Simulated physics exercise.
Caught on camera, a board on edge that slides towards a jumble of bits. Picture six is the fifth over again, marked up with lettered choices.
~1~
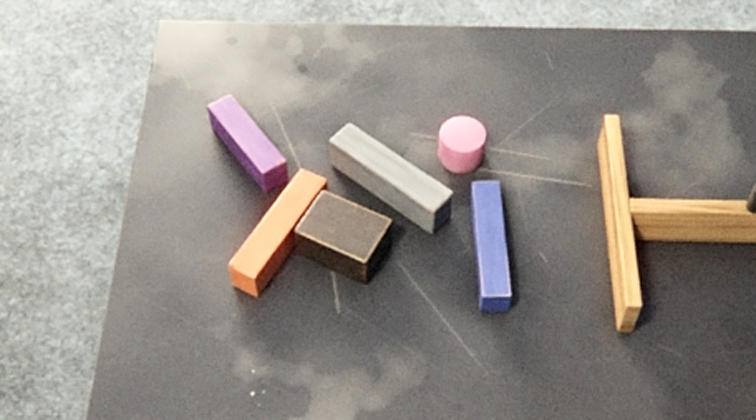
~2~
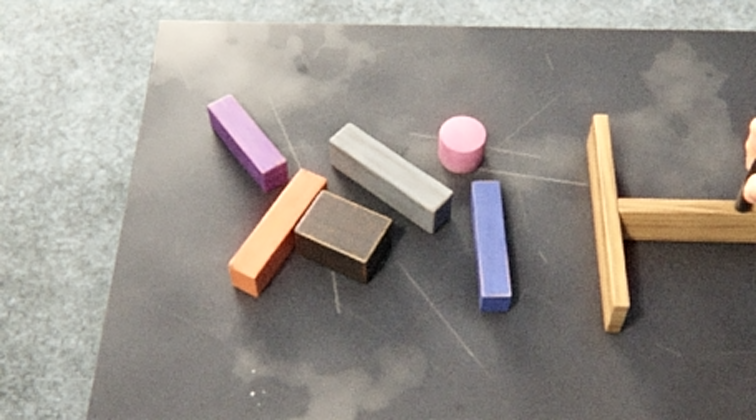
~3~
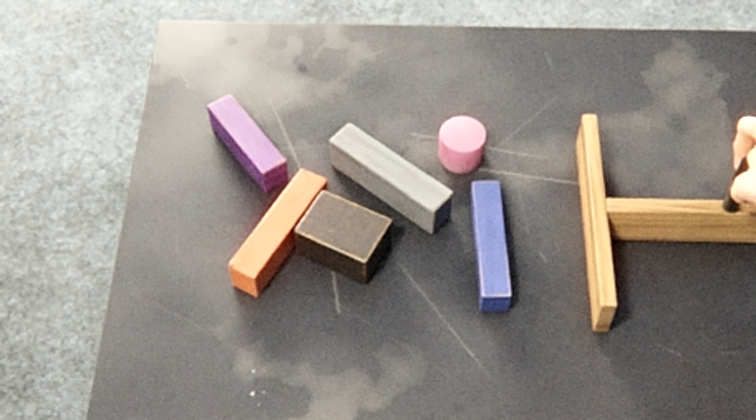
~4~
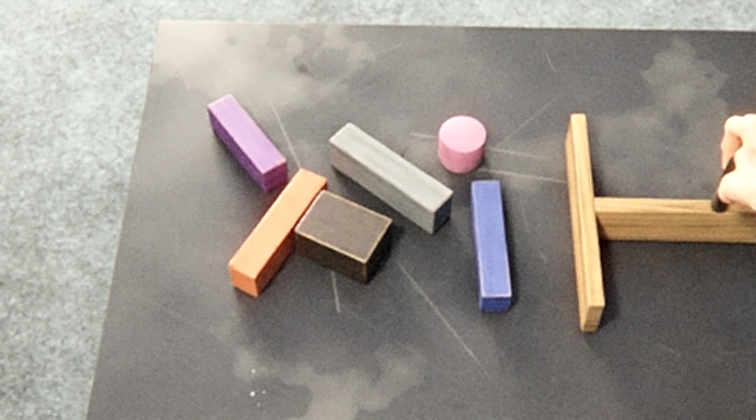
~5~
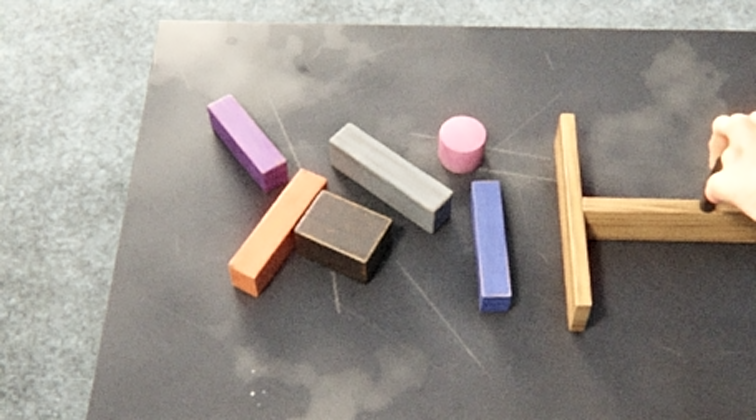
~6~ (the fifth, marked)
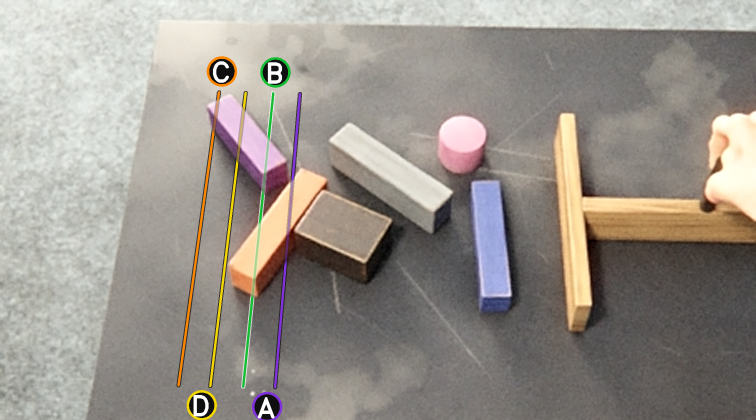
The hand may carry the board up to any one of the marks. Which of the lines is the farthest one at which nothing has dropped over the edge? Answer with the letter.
Line B.
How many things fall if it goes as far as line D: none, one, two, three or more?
By then, one.
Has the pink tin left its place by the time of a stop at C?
Yes.
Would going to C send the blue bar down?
By then, no.
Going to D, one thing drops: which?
The orange bar.
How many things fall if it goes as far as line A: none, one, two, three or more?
In all, none.
On the marked copy, A at (289, 228); B at (260, 227); C at (201, 226); D at (230, 227).
Following B. Soon after the start, board (461, 202); pink tin (428, 145); grey stick (367, 171).
Later, board (348, 199); orange bar (214, 223); purple bar (240, 143).
In the end, board (262, 198); orange bar (130, 223); purple bar (174, 142); nothing has fallen.
As for the rest, A is safe but short; C drops the orange bar and purple bar; D drops the orange bar.
